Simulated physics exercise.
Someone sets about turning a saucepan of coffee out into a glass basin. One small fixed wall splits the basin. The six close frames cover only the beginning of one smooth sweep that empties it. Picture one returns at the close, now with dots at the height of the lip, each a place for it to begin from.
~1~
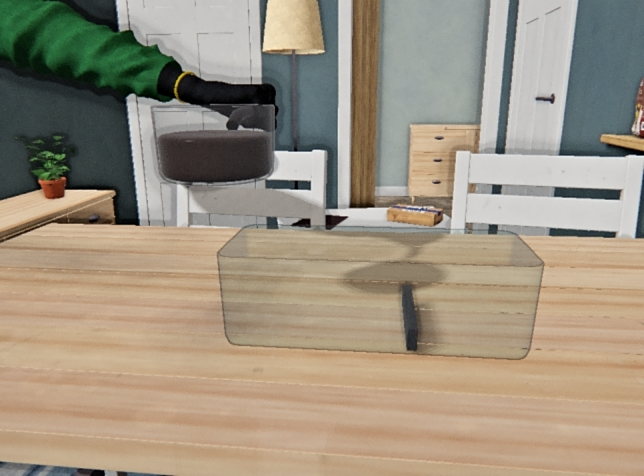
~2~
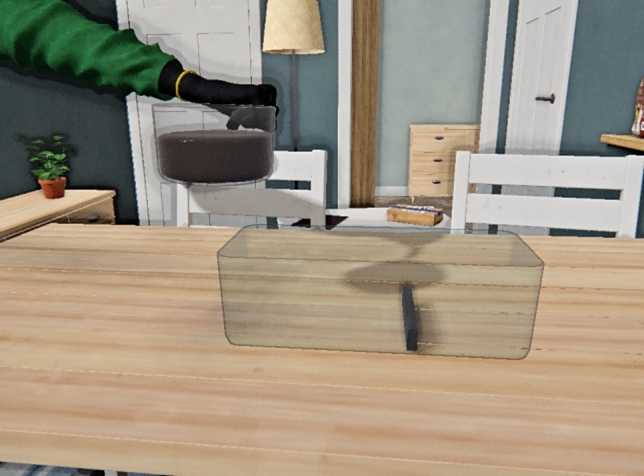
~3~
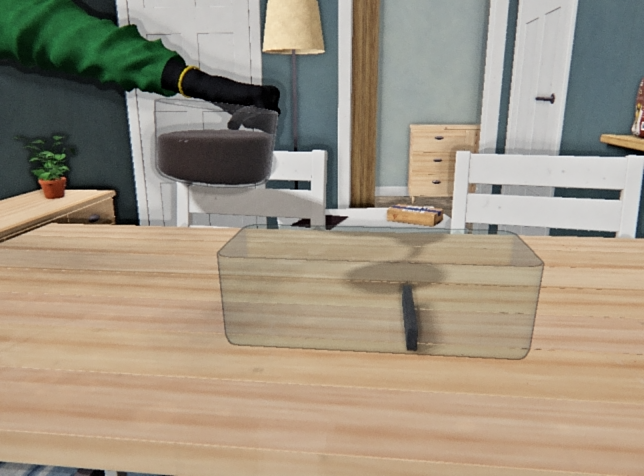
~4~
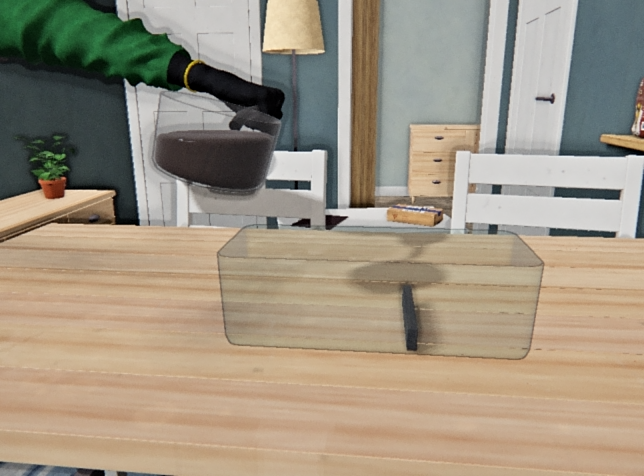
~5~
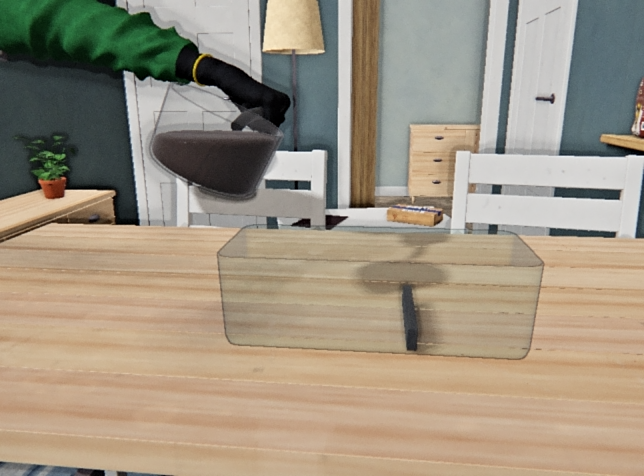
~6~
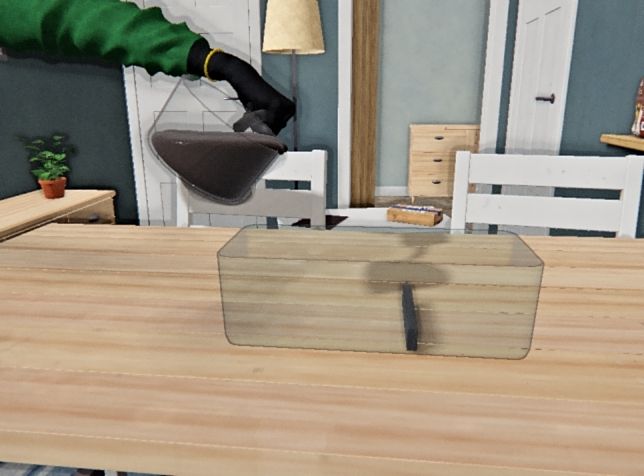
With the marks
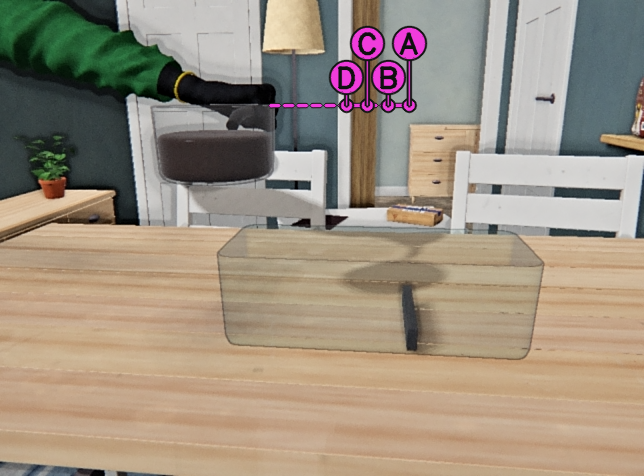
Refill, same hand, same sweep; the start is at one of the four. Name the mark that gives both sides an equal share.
Spot C.
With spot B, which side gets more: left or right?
The right one.
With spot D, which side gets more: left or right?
More ends on the left.
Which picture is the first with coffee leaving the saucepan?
Picture 6.
In magenta, A at (409, 105); B at (388, 105); C at (367, 105); D at (346, 105).
Choosing A, about 21 % ends left of the wall and 78 % right of it.
Choosing B, about 28 % ends left of the wall and 71 % right of it.
Choosing C, about 51 % ends left of the wall and 49 % right of it.
Choosing D, about 77 % ends left of the wall and 22 % right of it.
